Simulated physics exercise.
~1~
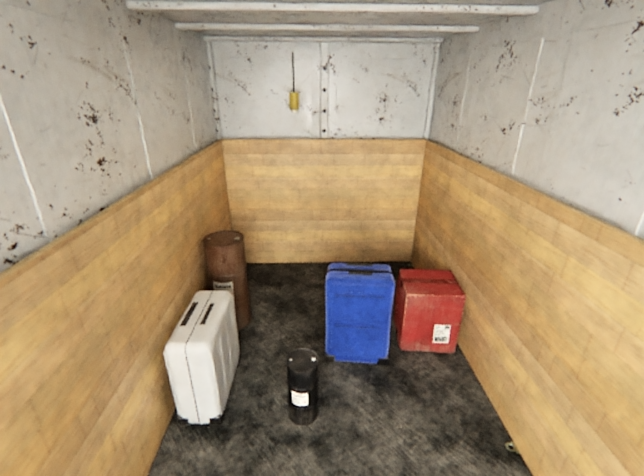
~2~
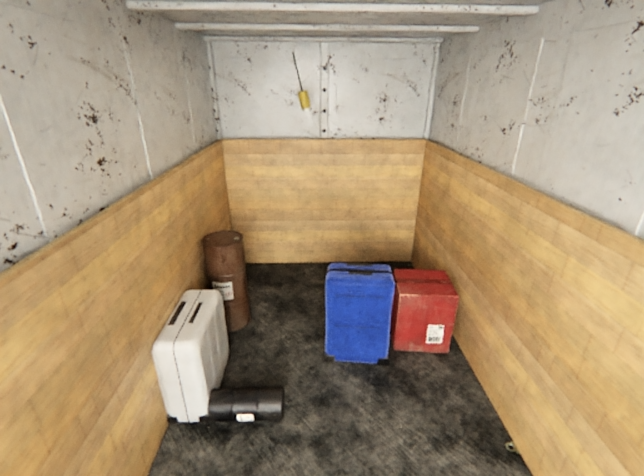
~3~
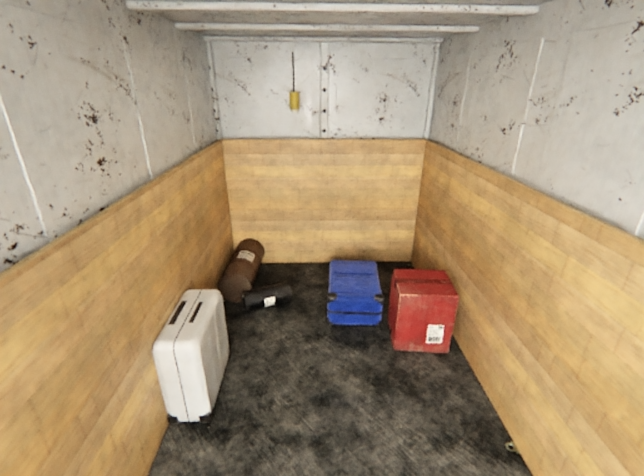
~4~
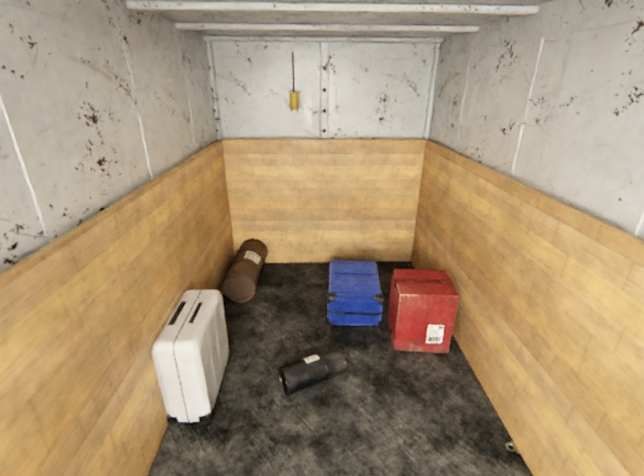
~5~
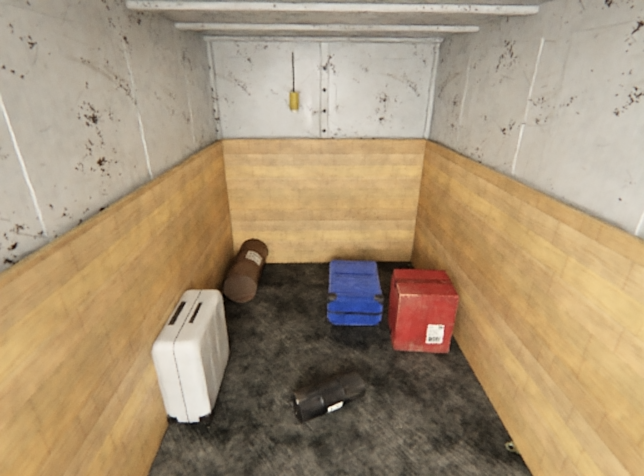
In the load bay of a van, a black canister topples beside a white case that shifts slightly left, then rolls toward the bulkhead as a blue case and brown drum fall over; the canister rolls back toward the rear, while the white case and red box stay upright.
